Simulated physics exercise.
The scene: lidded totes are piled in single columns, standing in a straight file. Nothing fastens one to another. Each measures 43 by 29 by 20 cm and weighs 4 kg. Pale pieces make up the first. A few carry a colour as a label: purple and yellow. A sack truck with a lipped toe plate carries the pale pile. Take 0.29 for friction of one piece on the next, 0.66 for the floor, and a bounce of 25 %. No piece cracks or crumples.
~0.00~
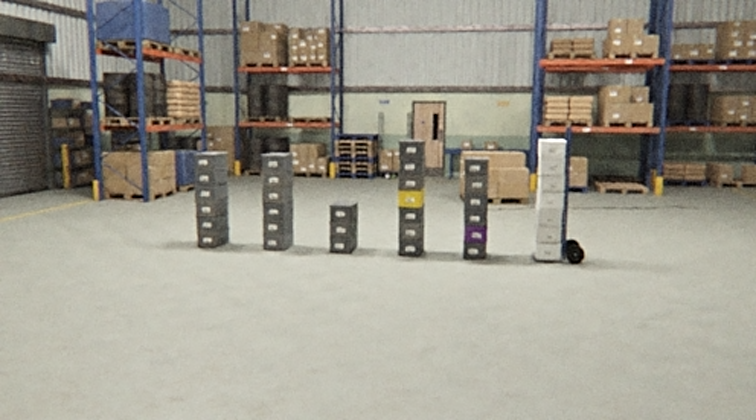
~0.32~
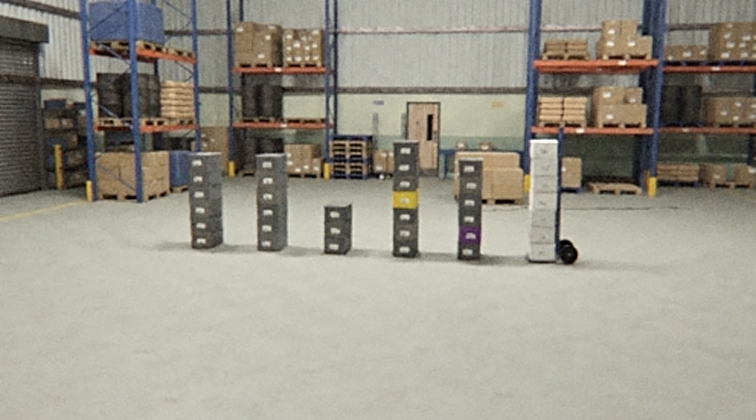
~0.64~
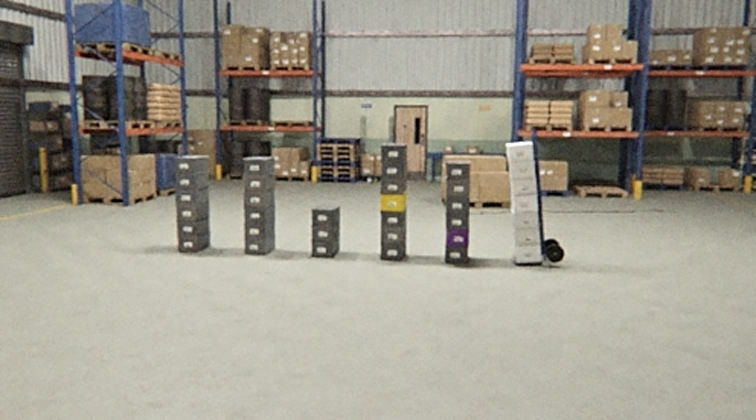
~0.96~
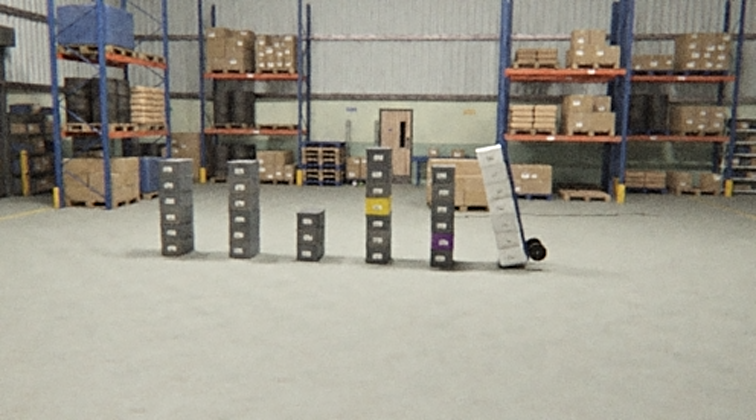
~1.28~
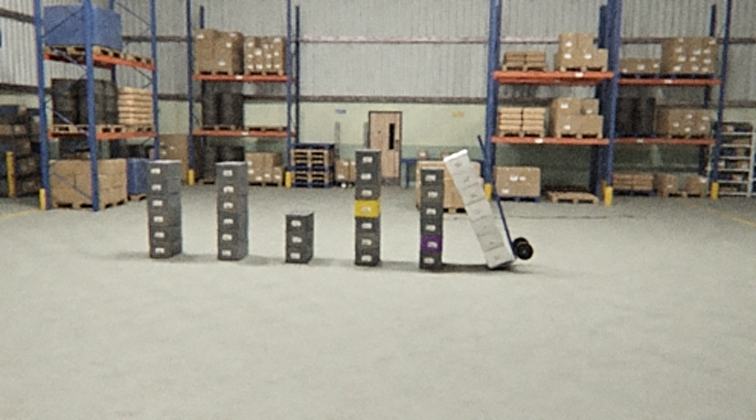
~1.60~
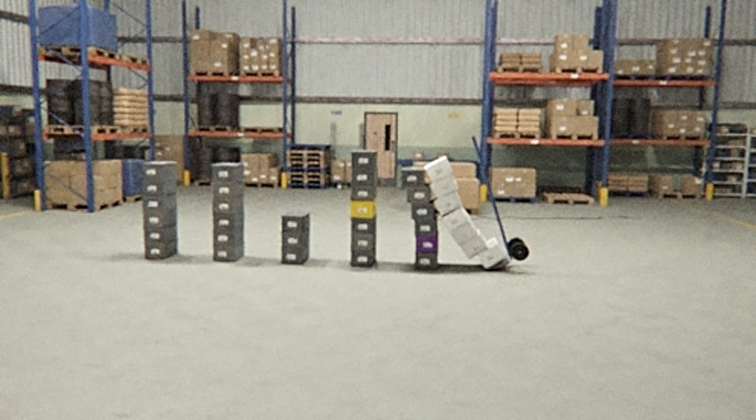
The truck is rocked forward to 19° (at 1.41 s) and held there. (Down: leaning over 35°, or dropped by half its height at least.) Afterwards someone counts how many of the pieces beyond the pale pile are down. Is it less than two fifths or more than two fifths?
The part is more than two fifths.
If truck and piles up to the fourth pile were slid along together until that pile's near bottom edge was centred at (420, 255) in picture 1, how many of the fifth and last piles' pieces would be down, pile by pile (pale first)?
In that case fifth 0, last 0.
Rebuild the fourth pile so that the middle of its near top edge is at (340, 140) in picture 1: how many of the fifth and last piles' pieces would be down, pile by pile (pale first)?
In that case fifth 5, last 5.
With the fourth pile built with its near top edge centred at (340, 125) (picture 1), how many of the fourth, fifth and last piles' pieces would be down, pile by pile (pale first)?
Then fourth 7, fifth 5, last 5.
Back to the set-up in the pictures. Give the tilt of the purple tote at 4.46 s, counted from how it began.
About 40°.
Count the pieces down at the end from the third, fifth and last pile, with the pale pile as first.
Third 7, fifth 5, last 5.
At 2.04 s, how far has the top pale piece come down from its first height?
Roughly 40 cm.
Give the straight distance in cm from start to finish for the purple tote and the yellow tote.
Purple 40, yellow 80.
After 2.04 s, 7 of the pale pile down; none of the 28 other totes down, 10 disturbed; purple tote 25° from how it stood; yellow tote 48 mm from its place.
After 2.76 s, 6 of the pale pile down; 13 of the 28 other totes down; purple tote 41° from how it stood, 13 cm lower; yellow tote 40° from how it stood, 18 cm lower.
After 4.46 s, 6 of the pale pile down; 20 of the 28 other totes down; yellow tote 46° from how it stood, 33 cm lower; purple tote 41° from how it stood, 13 cm lower.
In the end (6.1 s), 6 of the pale pile down; 24 of the 28 other totes down; yellow tote 46° from how it stood, 33 cm lower; purple tote 41° from how it stood, 13 cm lower. That is 86 per cent. From the last view, middles, yellow tote near (304, 232), purple tote near (394, 251).
